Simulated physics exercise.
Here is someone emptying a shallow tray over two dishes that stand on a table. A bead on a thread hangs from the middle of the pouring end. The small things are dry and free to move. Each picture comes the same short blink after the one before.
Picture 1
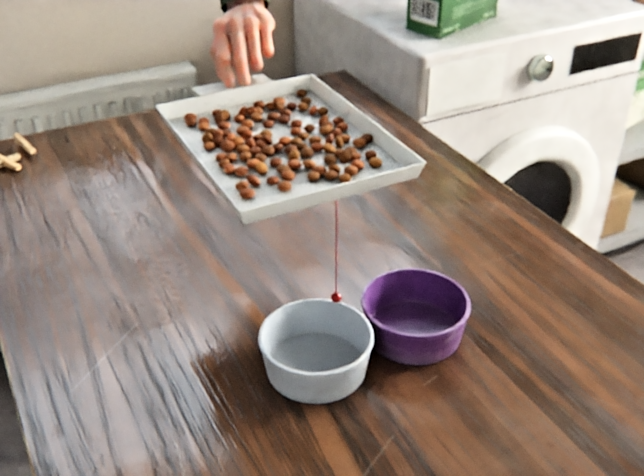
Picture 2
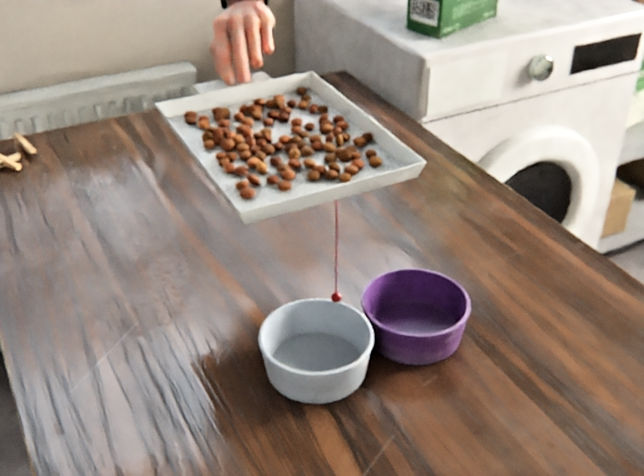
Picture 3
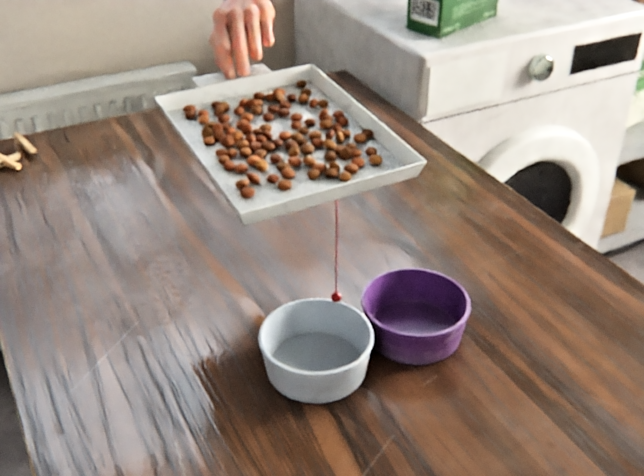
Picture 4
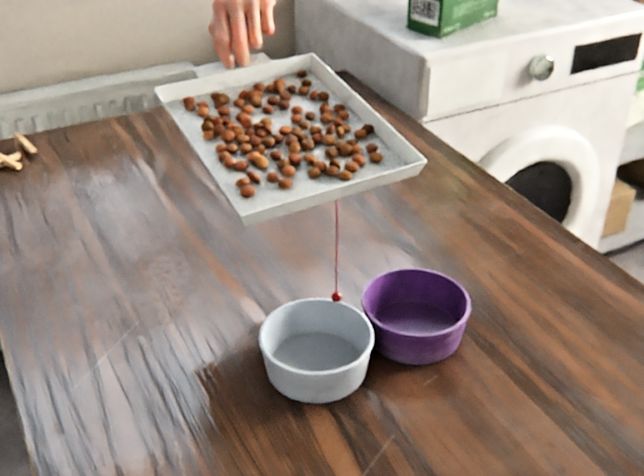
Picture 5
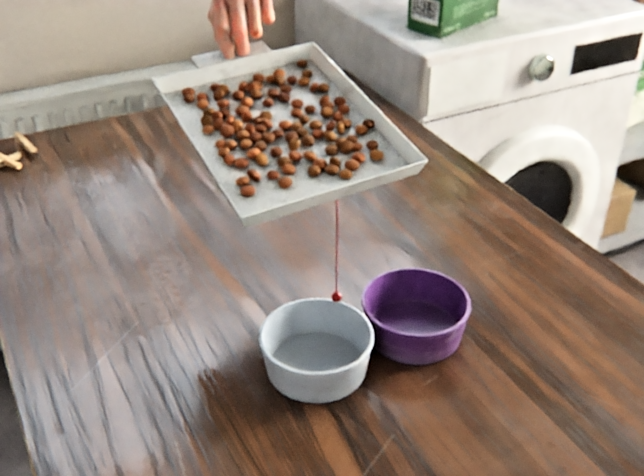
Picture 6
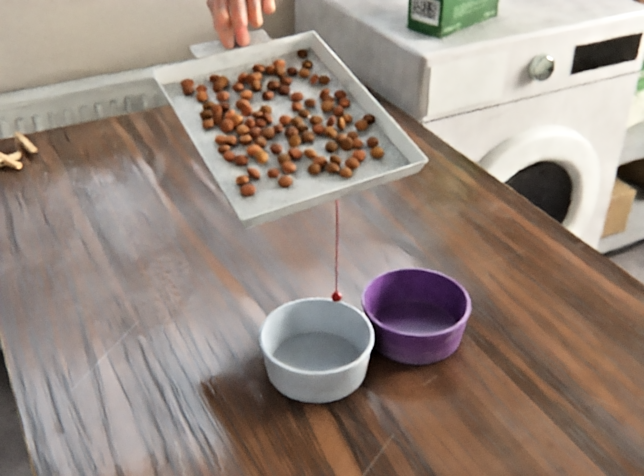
A dark wooden table in a utility room, with a white washing machine and a green box behind at the right, is seen from above at an angle. A hand holds a pale tray of brown kibble over a grey bowl and a purple bowl to its right, a red bead hanging between on a thread. The hand slowly raises the tray's far end, tilting it slightly, while the bowls and camera stay still.
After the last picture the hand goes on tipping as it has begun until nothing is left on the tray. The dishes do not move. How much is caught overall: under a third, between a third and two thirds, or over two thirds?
They take from one third to two thirds between them.
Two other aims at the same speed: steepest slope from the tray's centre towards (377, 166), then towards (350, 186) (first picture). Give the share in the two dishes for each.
In turn 90 and 90 in a hundred.
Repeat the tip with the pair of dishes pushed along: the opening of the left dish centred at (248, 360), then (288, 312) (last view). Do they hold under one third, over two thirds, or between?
One: Beyond two thirds. Two: Less than a third.
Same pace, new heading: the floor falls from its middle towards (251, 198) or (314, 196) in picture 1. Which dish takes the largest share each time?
One: The dish on the left. Two: Left.
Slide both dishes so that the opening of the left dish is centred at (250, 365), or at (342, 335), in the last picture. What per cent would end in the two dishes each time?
Near 90 % and 50 %.
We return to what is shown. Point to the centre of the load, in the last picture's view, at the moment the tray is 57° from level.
Near (293, 183).
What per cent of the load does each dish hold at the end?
For the left dish some 60 %, for the right dish some 0 %.
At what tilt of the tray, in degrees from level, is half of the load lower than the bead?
Near 100 degrees.
Soon, tray tipped steeply; nearly all on the tray; a stray few in the air.
A while on, tray tipped right over; about a third on the tray; about a quarter in the left dish; a small part outside both; about a third in the air.
Towards the end, tray tipped past a quarter turn; about half in the left dish; a stray few in the right dish; about a third outside both.
Finally, tray tipped past a quarter turn; about half in the left dish; a stray few in the right dish; about a third outside both.
